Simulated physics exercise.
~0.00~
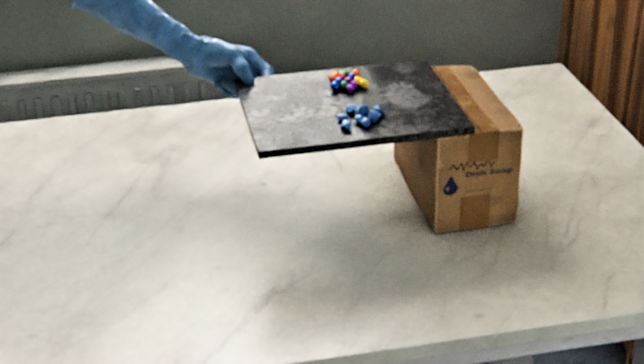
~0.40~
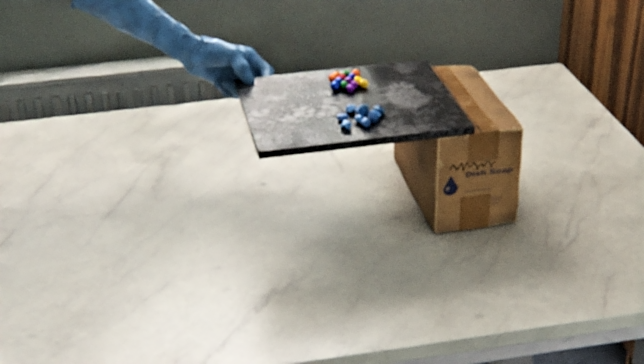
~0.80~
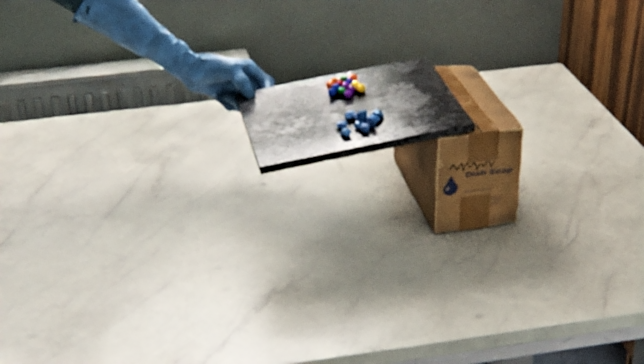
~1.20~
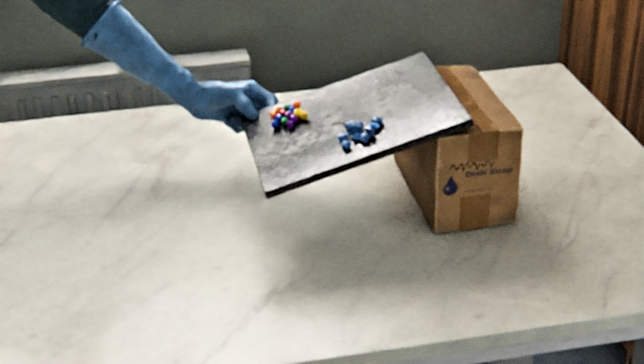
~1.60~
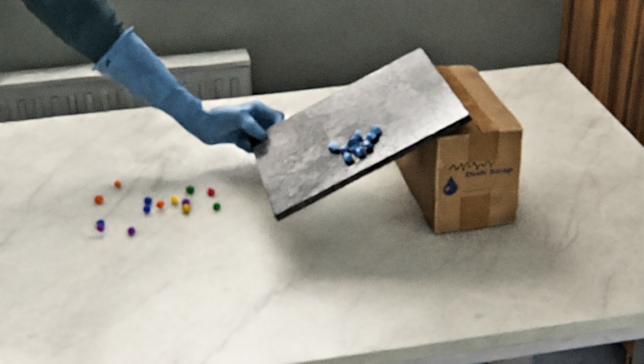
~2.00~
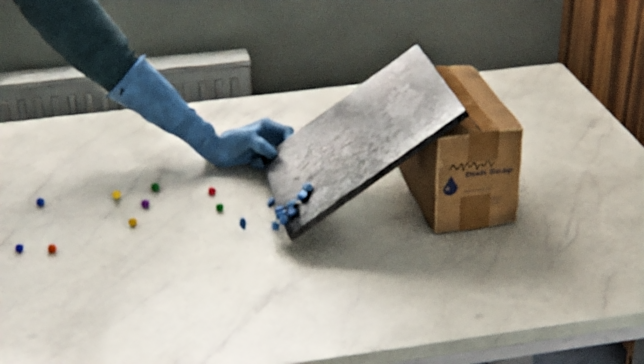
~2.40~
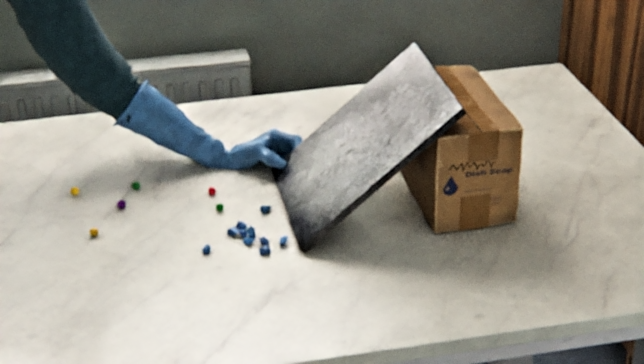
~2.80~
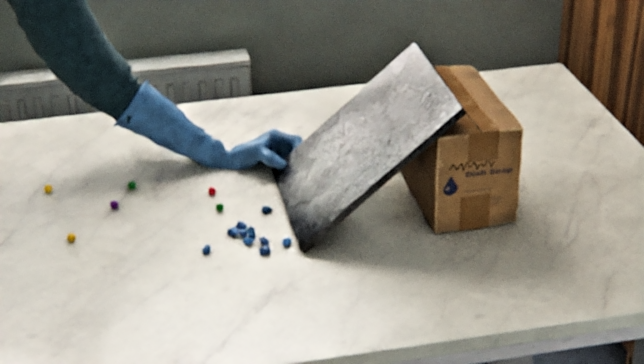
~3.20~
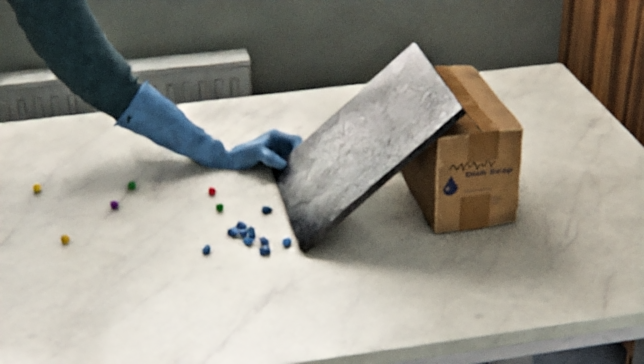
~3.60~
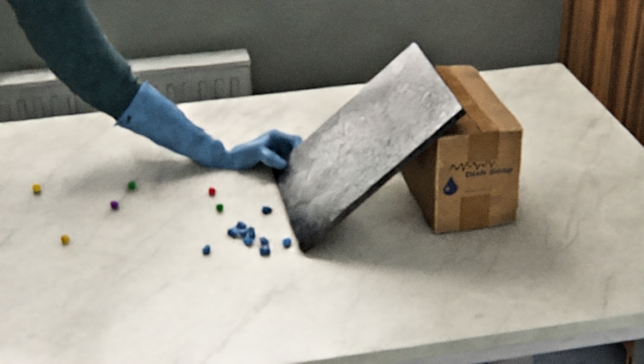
On a pale marble-patterned table against a grey wall with a radiator, seen from slightly above by a still camera, a blue-gloved hand holds the left end of a dark slab whose right end rests on a cardboard box. A cluster of small multicoloured beads sits behind a cluster of blue pieces on it. The hand lowers its end, and the multicoloured beads slide off first, scattering far left across the table. As the slope steepens, the blue pieces follow. The slab's edge comes to rest on the table, with the blue pieces bunched nearby and only a few coloured beads still in view, mostly farther left.
